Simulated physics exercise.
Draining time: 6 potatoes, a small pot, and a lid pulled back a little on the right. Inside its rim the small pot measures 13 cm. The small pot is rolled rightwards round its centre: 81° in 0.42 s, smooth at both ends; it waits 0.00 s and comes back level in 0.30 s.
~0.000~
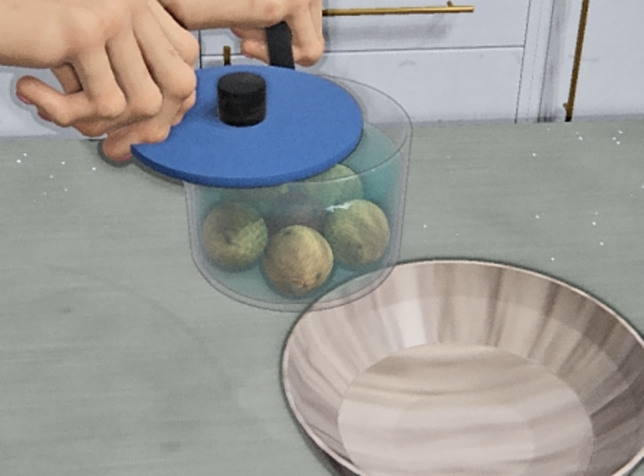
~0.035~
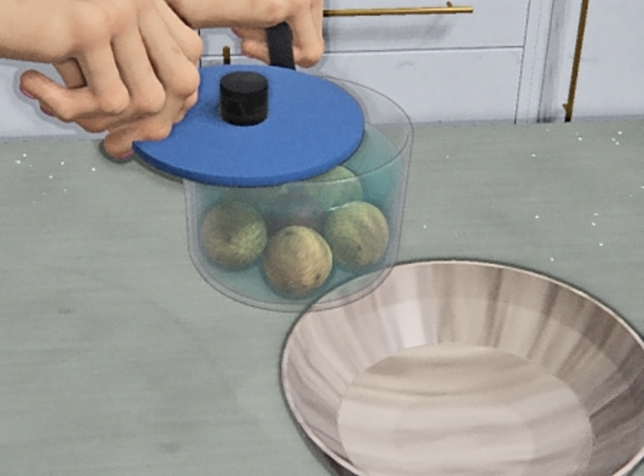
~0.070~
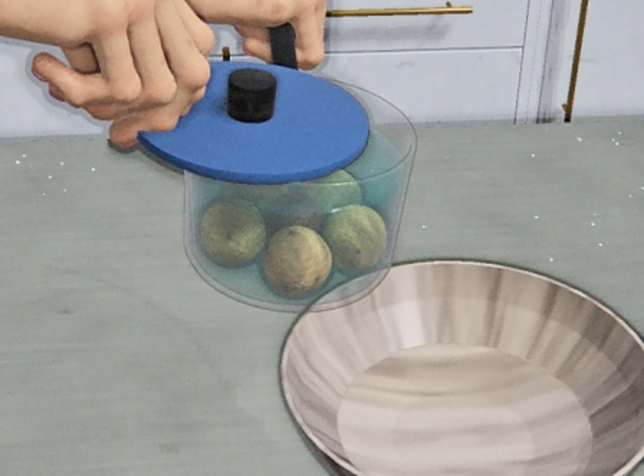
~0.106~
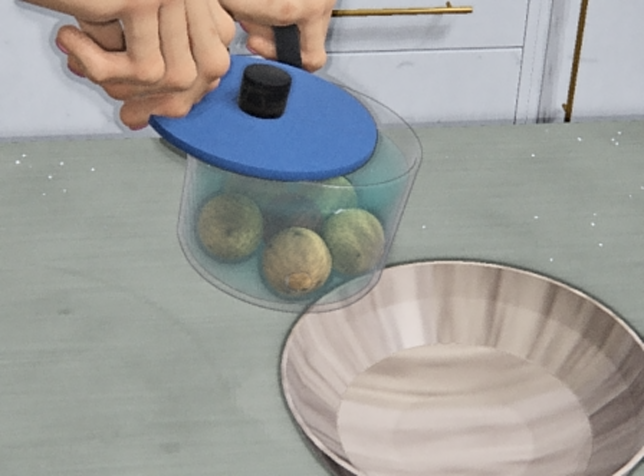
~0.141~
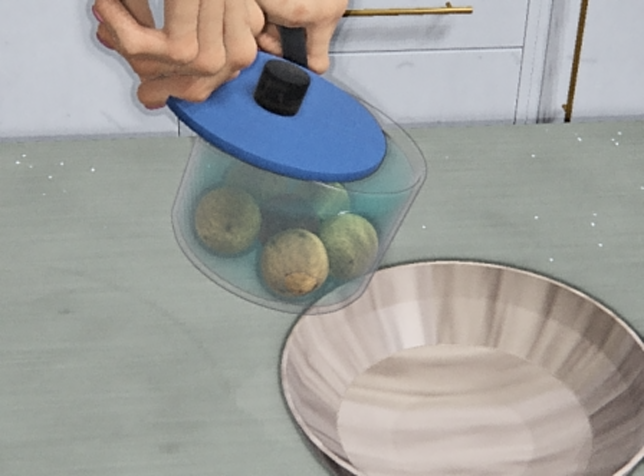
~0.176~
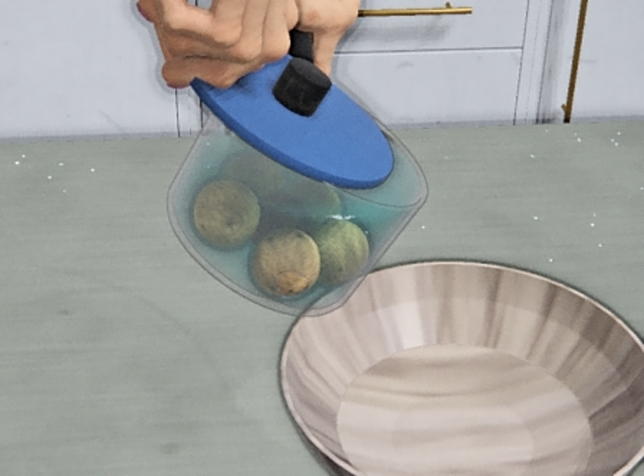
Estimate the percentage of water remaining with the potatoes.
About 32 per cent stays in the small pot.
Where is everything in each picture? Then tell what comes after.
In the first frame, it leans 0°; its right rim is at (408, 124); the water meets the walls at (187, 159) and (402, 151); the lid's edge is at (358, 116), 26 mm short of the rim.
In the second frame, it leans 1°; its right rim is at (409, 127); the water meets the walls at (187, 159) and (403, 152).
In the third frame, it leans 5°; its right rim is at (412, 134); the water meets the walls at (190, 156) and (405, 155).
In the fourth frame, it leans 12°; its right rim is at (418, 146); the water meets the walls at (193, 154) and (410, 158).
In the fifth frame, it leans 21°; its right rim is at (422, 162); the water meets the walls at (195, 154) and (416, 161).
In the sixth frame, it leans 30°; its right rim is at (422, 181); the water meets the walls at (187, 167) and (424, 170); the lid's edge is at (387, 153), 26 mm short of the rim.
By 0.31 s the tilt is 68° and 79 per cent of the water is still in the small pot.
By 0.41 s the tilt is 81° and 53 per cent of the water is still in the small pot.
By 0.52 s the tilt is 62° and 36 per cent of the water is still in the small pot.
By 0.63 s the tilt is 17° and 33 per cent of the water is still in the small pot.
At rest 32 per cent of the water is still in the small pot.
